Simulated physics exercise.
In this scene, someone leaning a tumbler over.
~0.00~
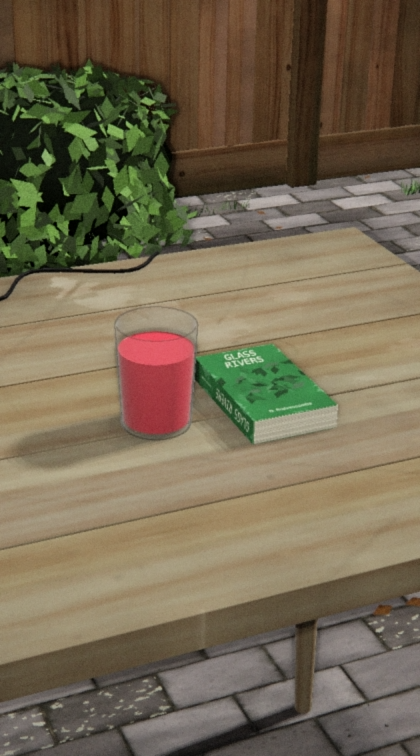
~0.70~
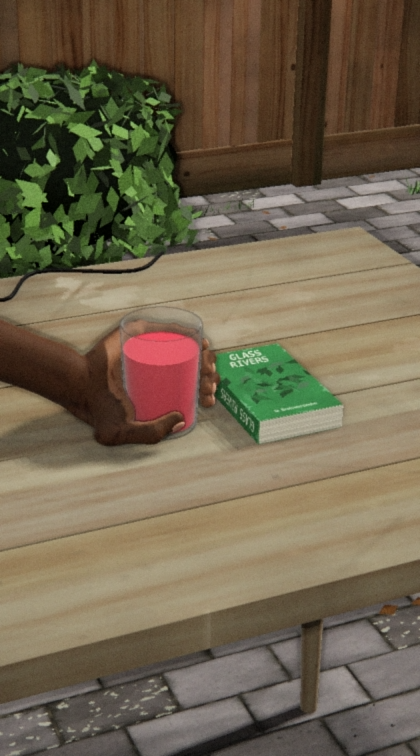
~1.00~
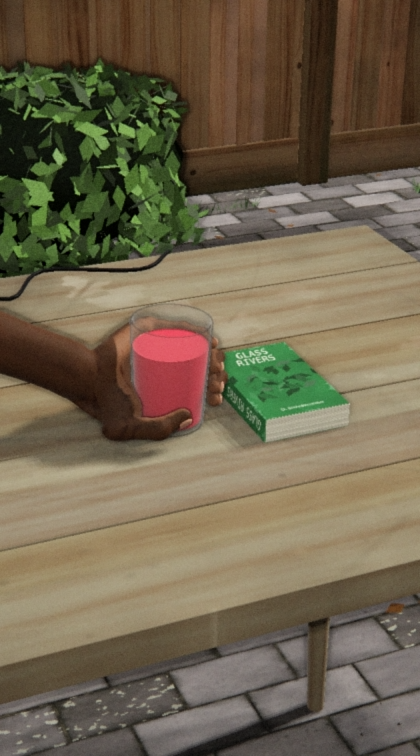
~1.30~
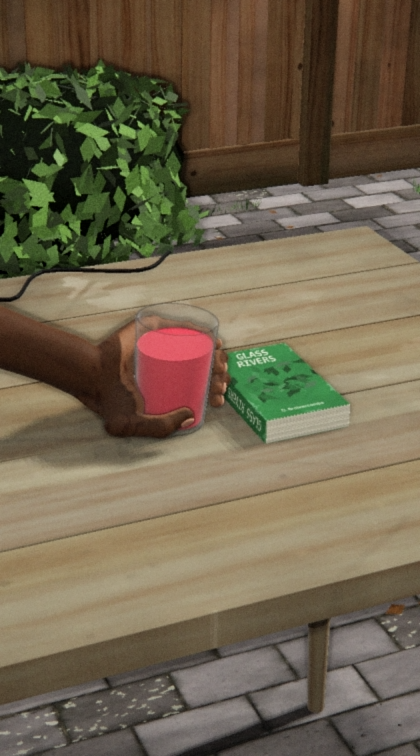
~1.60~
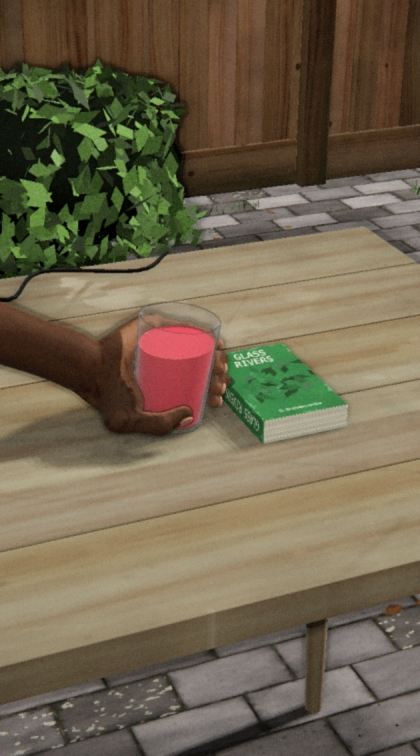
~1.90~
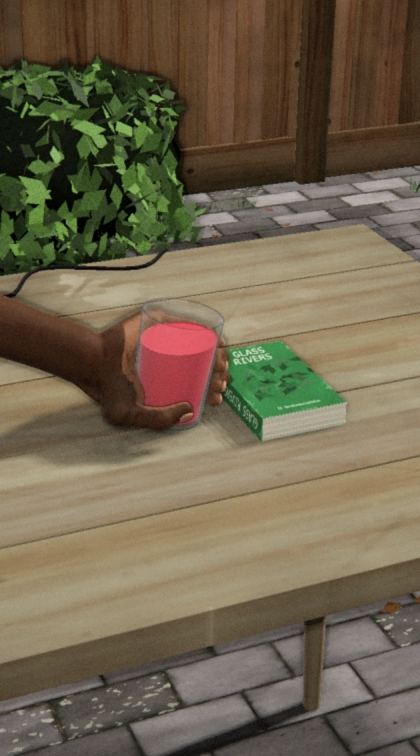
The footage shows a glass of pink liquid standing beside a green book on a wooden outdoor table; a hand reaches in from the left, grips the glass and tilts it slightly to the right, towards the book.
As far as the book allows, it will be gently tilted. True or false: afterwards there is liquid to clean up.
True.
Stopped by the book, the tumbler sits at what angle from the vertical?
Lean at rest: Roughly 50° from vertical.
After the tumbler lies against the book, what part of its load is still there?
75 %.
By 2.5 s, the tumbler leans by about 30°; its rim is dry.
By 3.1 s, the tumbler leans by about 45°; it has slopped over; nearly all of the squash is inside.
By 4.5 s, the tumbler leans by about 50°, against the book; it has slopped over; about three quarters of the squash is inside.
